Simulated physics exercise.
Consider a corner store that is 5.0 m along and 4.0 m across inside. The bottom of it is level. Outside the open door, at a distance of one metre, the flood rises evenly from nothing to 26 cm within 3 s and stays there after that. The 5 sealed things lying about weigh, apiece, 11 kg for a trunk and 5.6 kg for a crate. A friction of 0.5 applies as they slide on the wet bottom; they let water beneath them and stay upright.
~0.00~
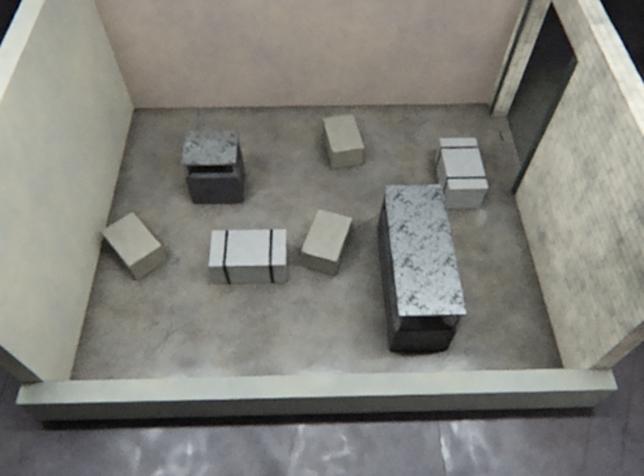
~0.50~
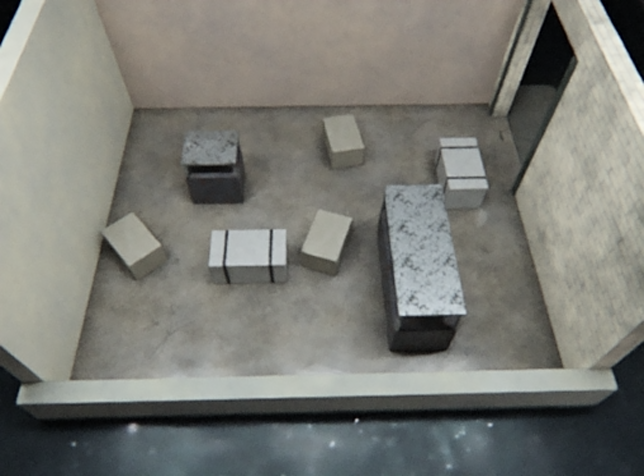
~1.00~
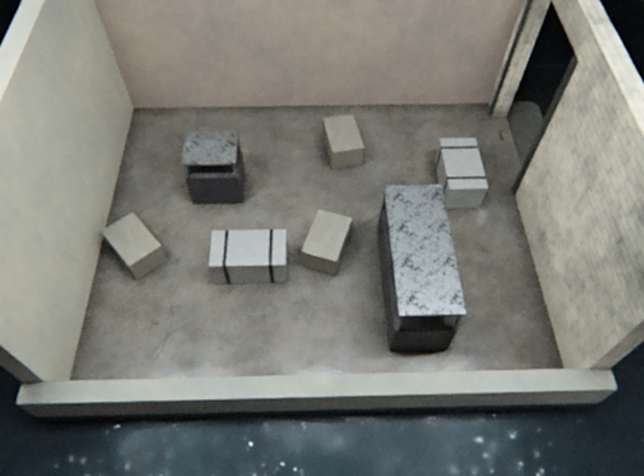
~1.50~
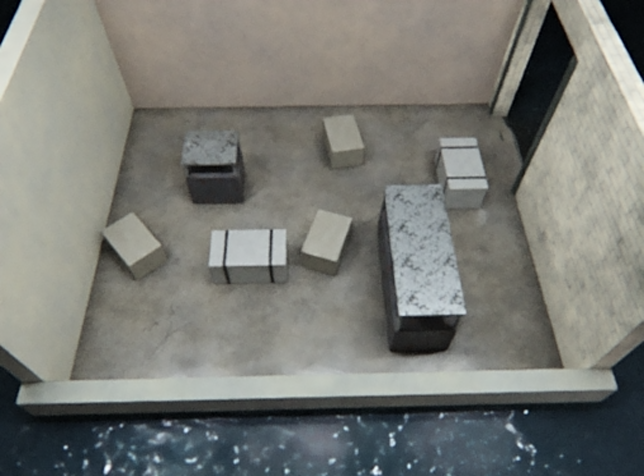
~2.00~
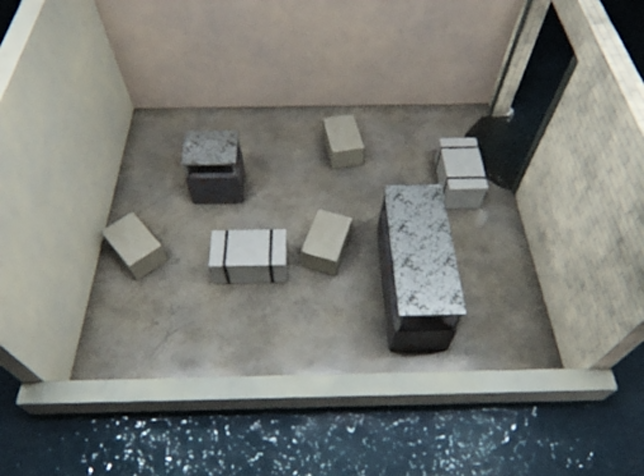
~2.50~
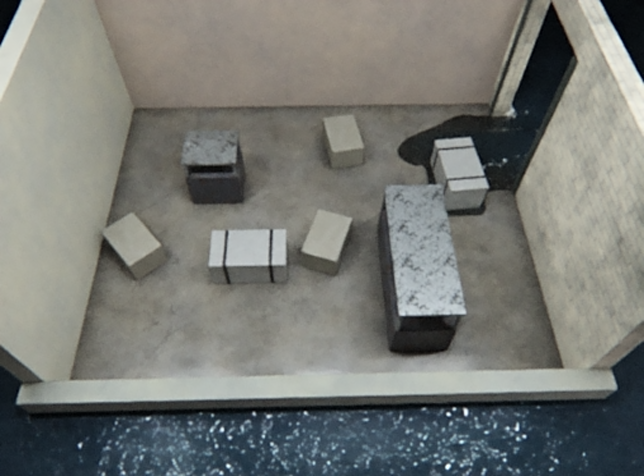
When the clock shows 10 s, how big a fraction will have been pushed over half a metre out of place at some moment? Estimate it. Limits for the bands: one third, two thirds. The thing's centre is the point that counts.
I expect the share that gets shoved will be two thirds or beyond.
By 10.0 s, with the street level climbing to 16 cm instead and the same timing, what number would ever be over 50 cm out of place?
It would come to 3 of them.
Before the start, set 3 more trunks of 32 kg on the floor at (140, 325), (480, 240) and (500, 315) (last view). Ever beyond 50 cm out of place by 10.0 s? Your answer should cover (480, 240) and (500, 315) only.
In that order: Within the mark, within the mark.
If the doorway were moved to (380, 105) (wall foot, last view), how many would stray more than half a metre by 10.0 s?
In that case the number is 5.
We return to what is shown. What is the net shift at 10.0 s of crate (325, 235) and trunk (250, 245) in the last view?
30 cm, 140 cm.
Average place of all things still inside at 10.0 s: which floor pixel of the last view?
I'd put it close to (215, 301) in the last view.
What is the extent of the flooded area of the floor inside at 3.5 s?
At that time the wet patch spans about 5.0 m2.
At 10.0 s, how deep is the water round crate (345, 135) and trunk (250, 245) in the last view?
Close to 13 and 7 centimetres.
After 3.5 s 1 of 5 are over 50 cm from their spots; 0 afloat.
After 4.5 s 2 of 5 are over 50 cm from their spots; 2 afloat.
After 7.0 s 4 of 5 are over 50 cm from their spots; 3 afloat.
After 10.0 s 4 of 5 are over 50 cm from their spots, and 5 have been at some point; 5 afloat.
